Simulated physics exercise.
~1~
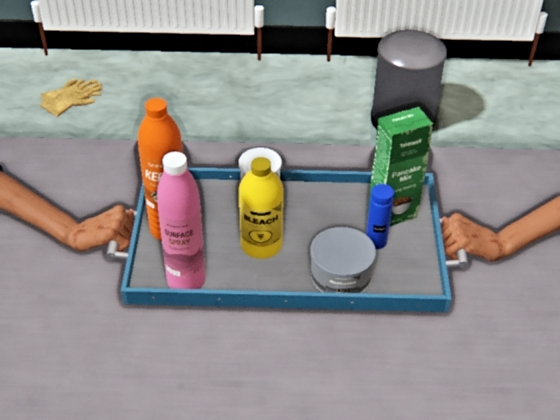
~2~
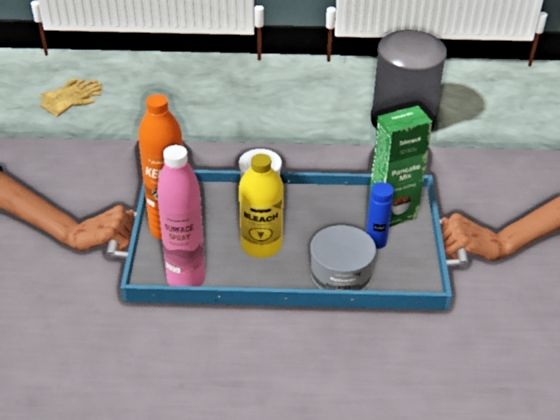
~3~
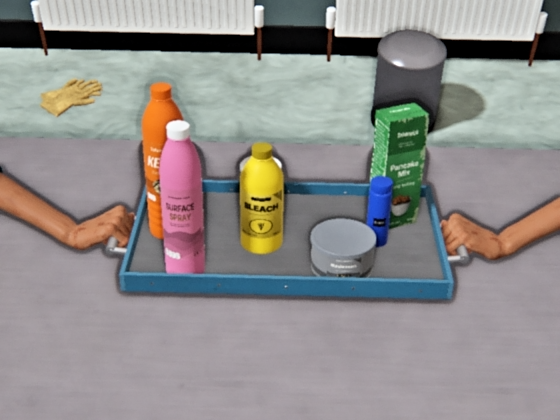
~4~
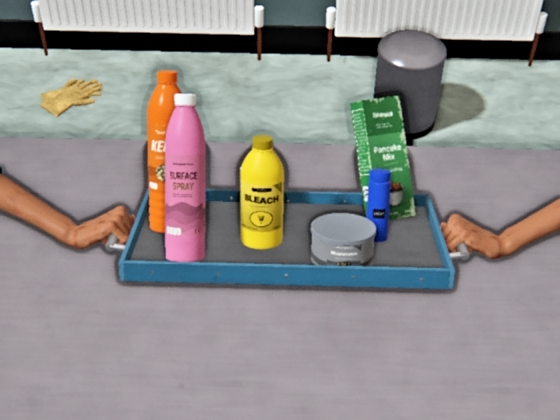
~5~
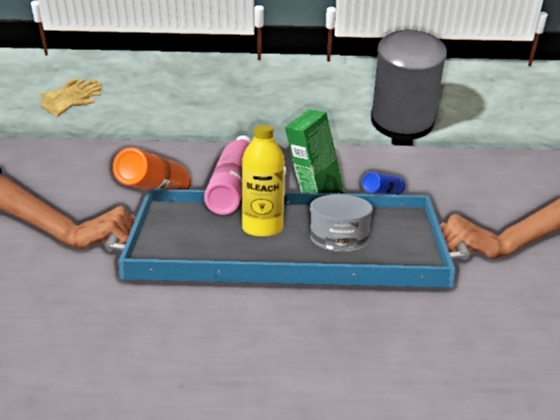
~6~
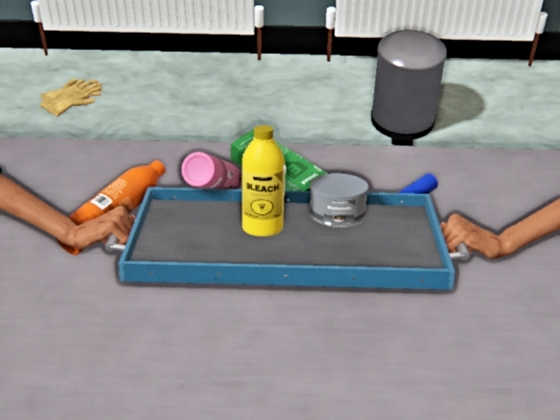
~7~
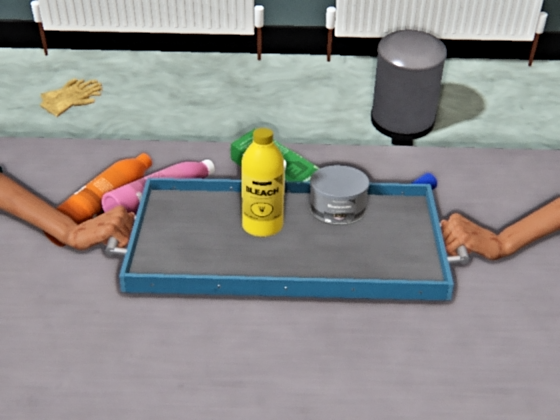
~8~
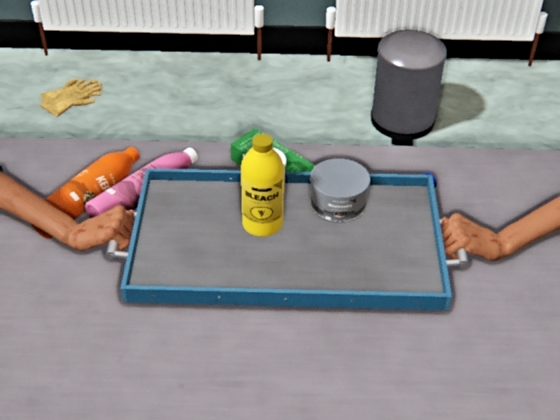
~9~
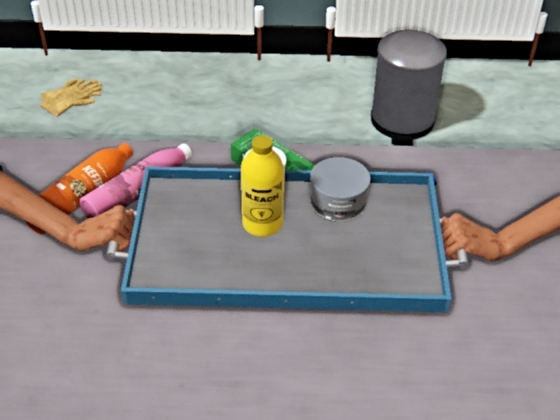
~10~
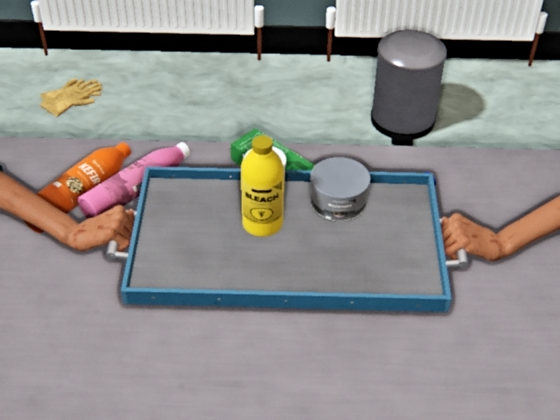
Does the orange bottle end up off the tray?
Yes, the orange bottle topples over the far edge and ends up lying on its side beyond the left end of the tray.
